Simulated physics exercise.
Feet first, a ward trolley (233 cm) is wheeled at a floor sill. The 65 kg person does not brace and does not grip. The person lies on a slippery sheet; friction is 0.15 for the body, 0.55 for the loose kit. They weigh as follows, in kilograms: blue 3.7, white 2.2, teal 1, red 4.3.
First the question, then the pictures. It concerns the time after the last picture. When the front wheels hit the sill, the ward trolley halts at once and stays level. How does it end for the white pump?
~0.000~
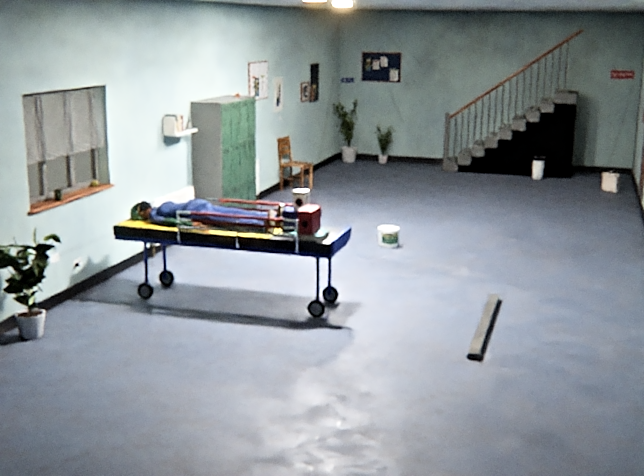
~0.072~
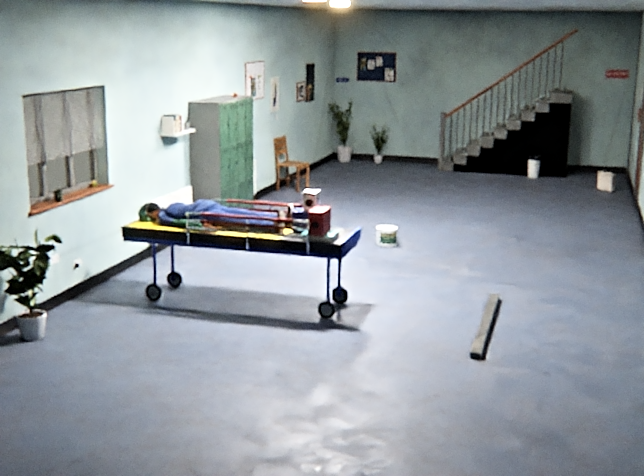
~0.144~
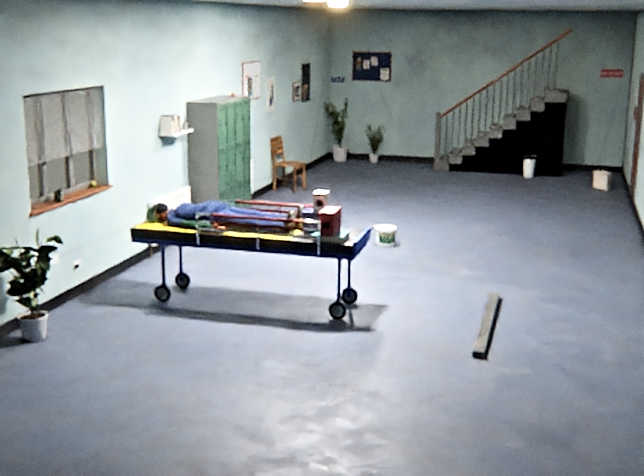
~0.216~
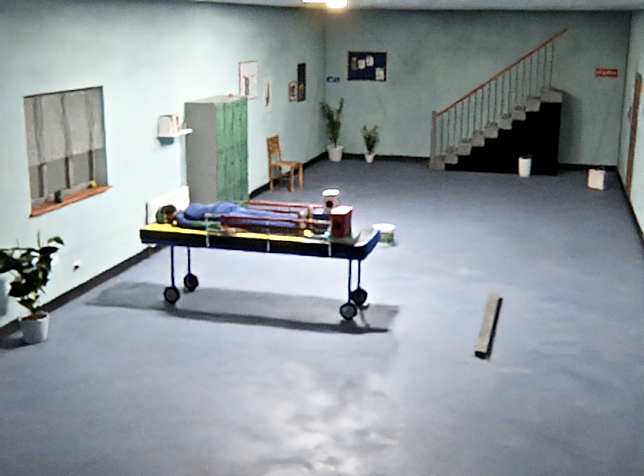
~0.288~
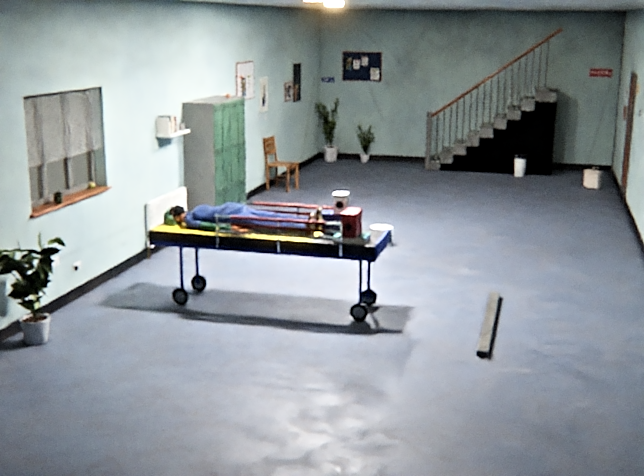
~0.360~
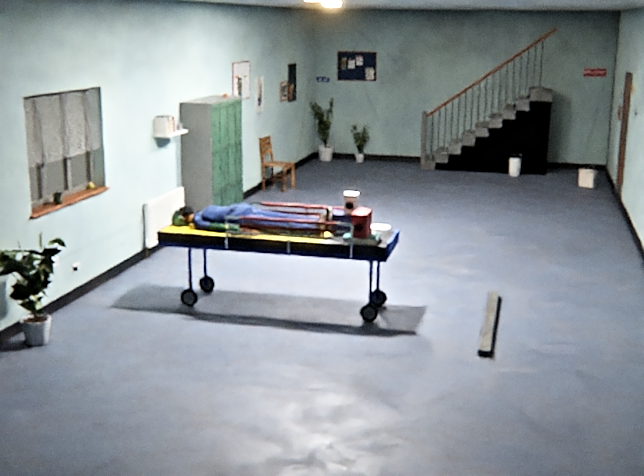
Result: Retained.
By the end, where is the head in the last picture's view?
I'd put it close to (307, 226) in the last view.
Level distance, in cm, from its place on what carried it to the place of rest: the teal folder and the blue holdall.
Teal folder about 10, blue holdall about 25.
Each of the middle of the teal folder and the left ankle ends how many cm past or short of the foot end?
So the teal folder stops 20 cm short, while the left ankle stops 50 cm short.
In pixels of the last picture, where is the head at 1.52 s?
At about (307, 226).
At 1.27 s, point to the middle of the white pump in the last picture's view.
Roughly at pixel (469, 210).
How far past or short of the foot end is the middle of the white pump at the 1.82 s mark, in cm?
Around 15 cm shy of the mark.
It happens at 1.12 s.
After 1.27 s the white pump is 30 cm short of the foot end, tilted 0°, near (469, 210) in the last picture's view; the teal folder 19 cm short of the foot end, tilted 0°.
After 1.52 s the white pump is 15 cm short of the foot end, tilted 10°, near (486, 210) in the last picture's view; the teal folder 19 cm short of the foot end, tilted 0°.
After 1.82 s the white pump is 16 cm short of the foot end, tilted 0°, near (484, 211) in the last picture's view.
When all is still (2.0 s), blue holdall stays on; white pump stays on; teal folder stays on; red monitor stays on; left ankle stops short of the foot end.
